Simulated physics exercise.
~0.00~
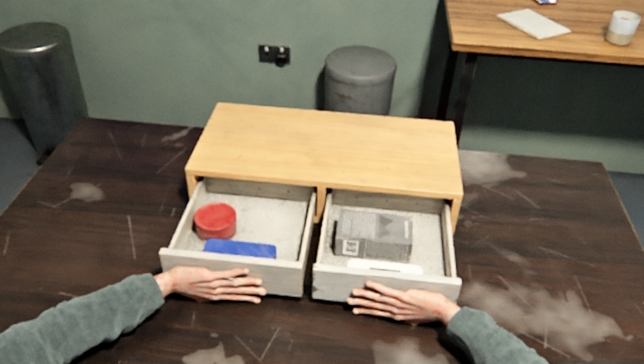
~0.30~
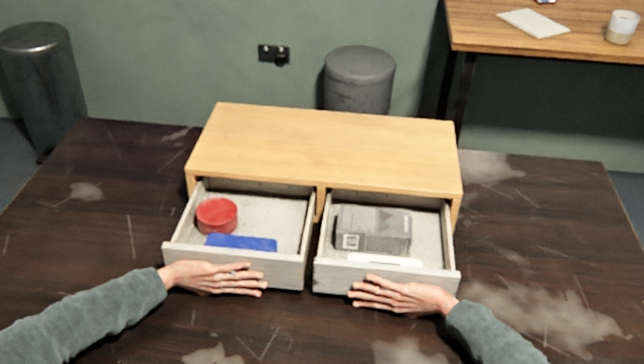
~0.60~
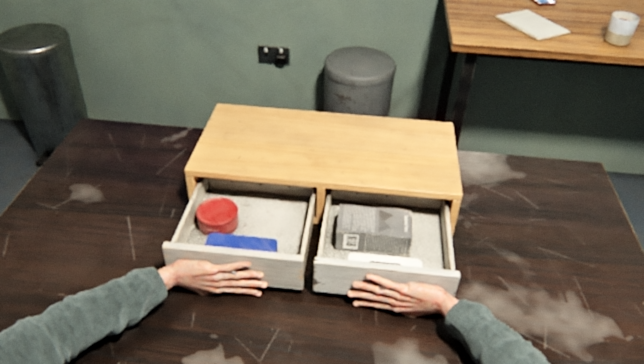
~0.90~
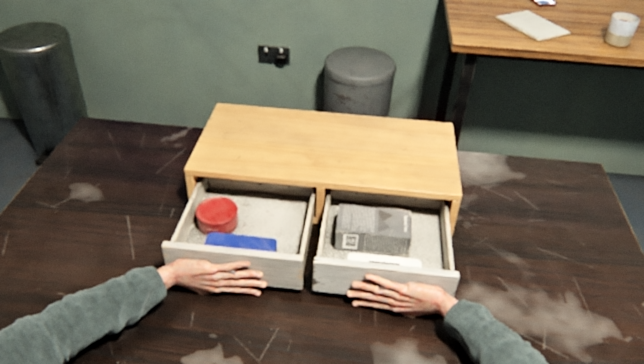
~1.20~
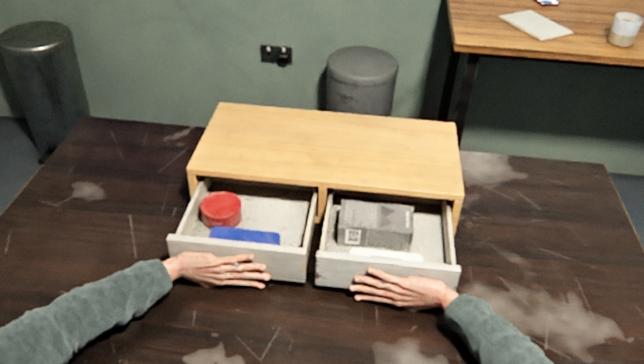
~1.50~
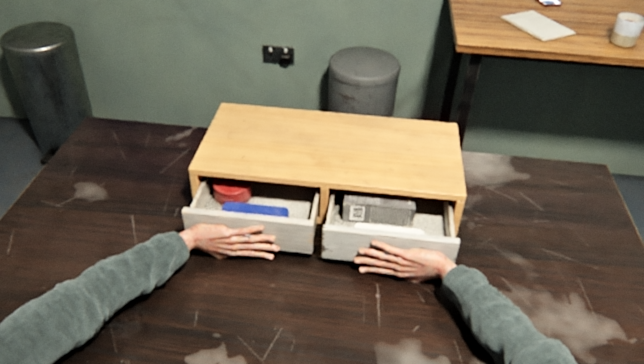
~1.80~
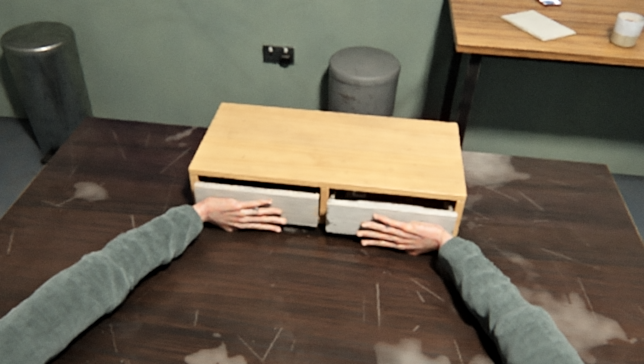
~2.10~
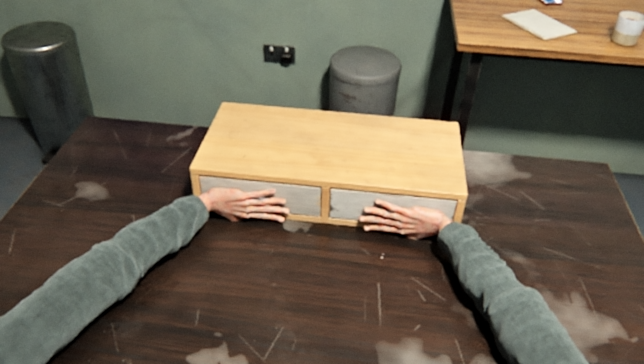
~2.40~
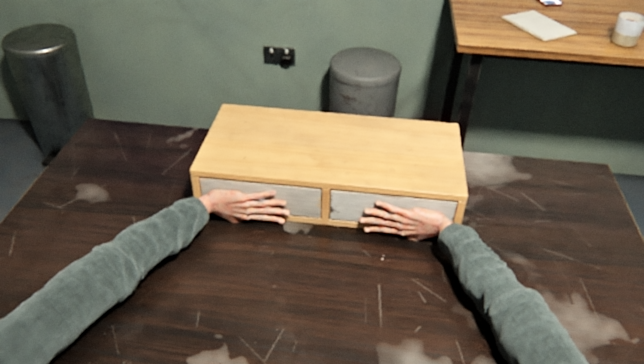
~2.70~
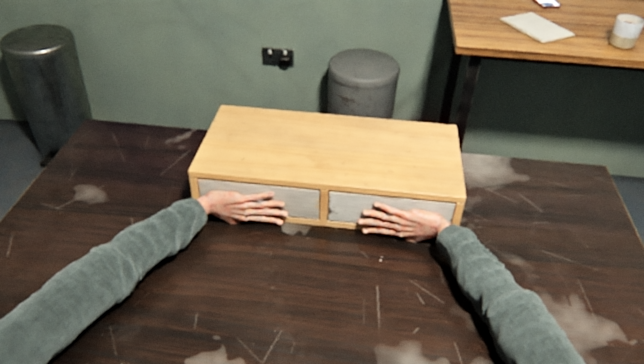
The video shows a low wooden cabinet on a dark table with two open drawers, the left holding a red round item and a blue case, the right a grey carton and a white case. Two hands push both drawers in together until they shut flush.
